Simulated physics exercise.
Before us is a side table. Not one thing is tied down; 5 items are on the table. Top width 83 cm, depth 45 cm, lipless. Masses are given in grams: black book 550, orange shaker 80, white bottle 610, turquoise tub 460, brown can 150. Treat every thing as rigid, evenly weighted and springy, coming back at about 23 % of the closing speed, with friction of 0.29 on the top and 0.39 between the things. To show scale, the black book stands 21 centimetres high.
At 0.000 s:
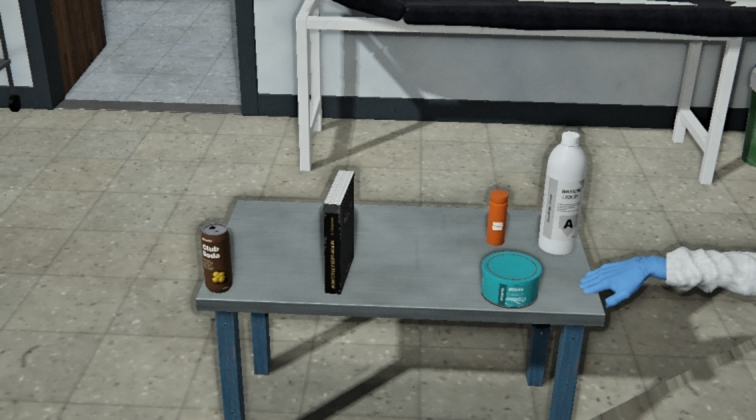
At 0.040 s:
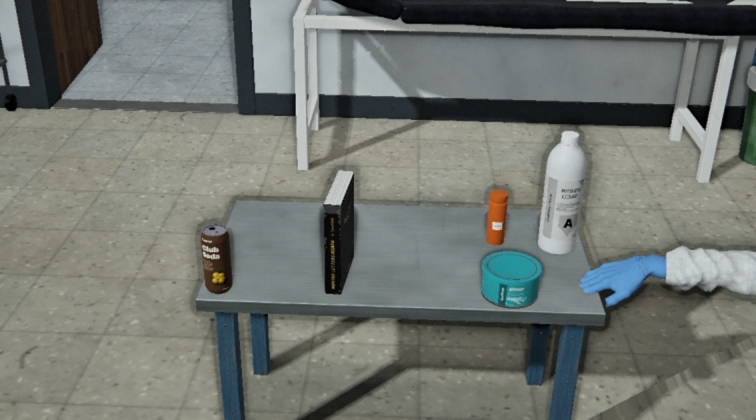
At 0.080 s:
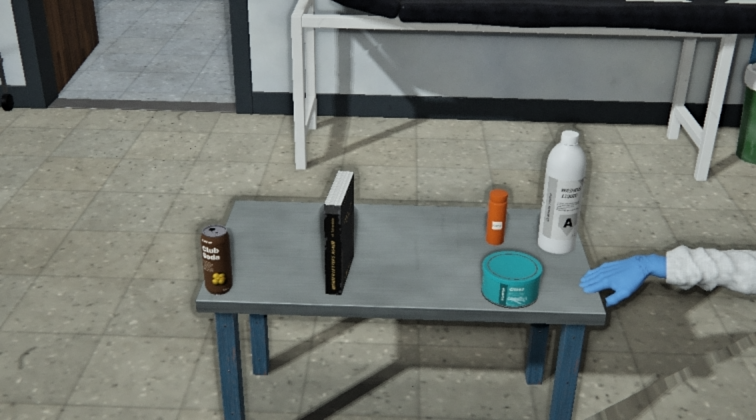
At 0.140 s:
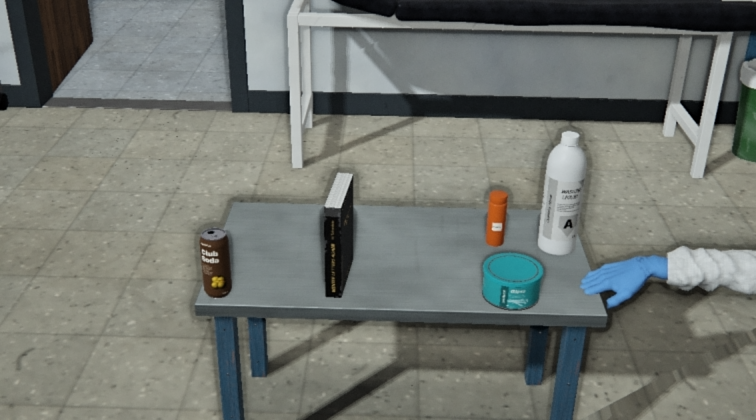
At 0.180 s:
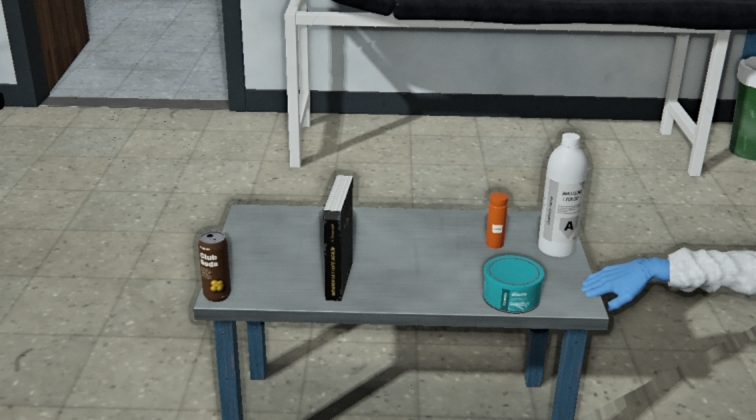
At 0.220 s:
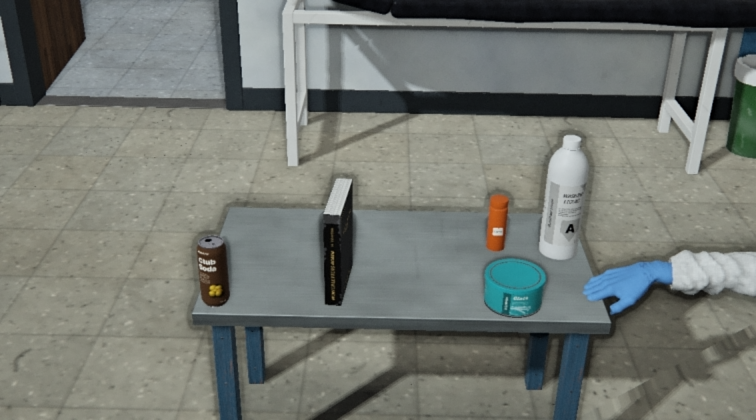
A gloved hand rests at the table's right edge as the table shifts very slightly.
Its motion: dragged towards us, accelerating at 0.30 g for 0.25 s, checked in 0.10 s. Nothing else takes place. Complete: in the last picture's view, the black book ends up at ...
... around (335, 279).
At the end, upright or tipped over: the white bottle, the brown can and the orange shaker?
Here's how it ends: The white bottle never goes down, the brown can comes down, and the orange shaker never goes down.
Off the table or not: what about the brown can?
When everything stops, the brown can is out of bounds.
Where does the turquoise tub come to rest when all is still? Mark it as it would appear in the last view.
(523, 330), roughly.
Around 0.42 s, table shifted 13 cm; black book shifted 2 cm near (336, 271); turquoise tub shifted 2 cm; brown can shifted 2 cm.
Around 0.72 s, table shifted 13 cm; brown can now off the table; black book shifted 5 cm near (335, 279); turquoise tub shifted 5 cm.
Around 0.92 s, table shifted 13 cm; black book shifted 5 cm near (335, 279); turquoise tub shifted 5 cm; orange shaker shifted 5 cm.
Finally (1.2 s), off the table, brown can; not toppled but over 5 cm from the start, black book and turquoise tub; the other 2 still in place (within 5 cm). Final places as that camera would see them, black book near (335, 279).
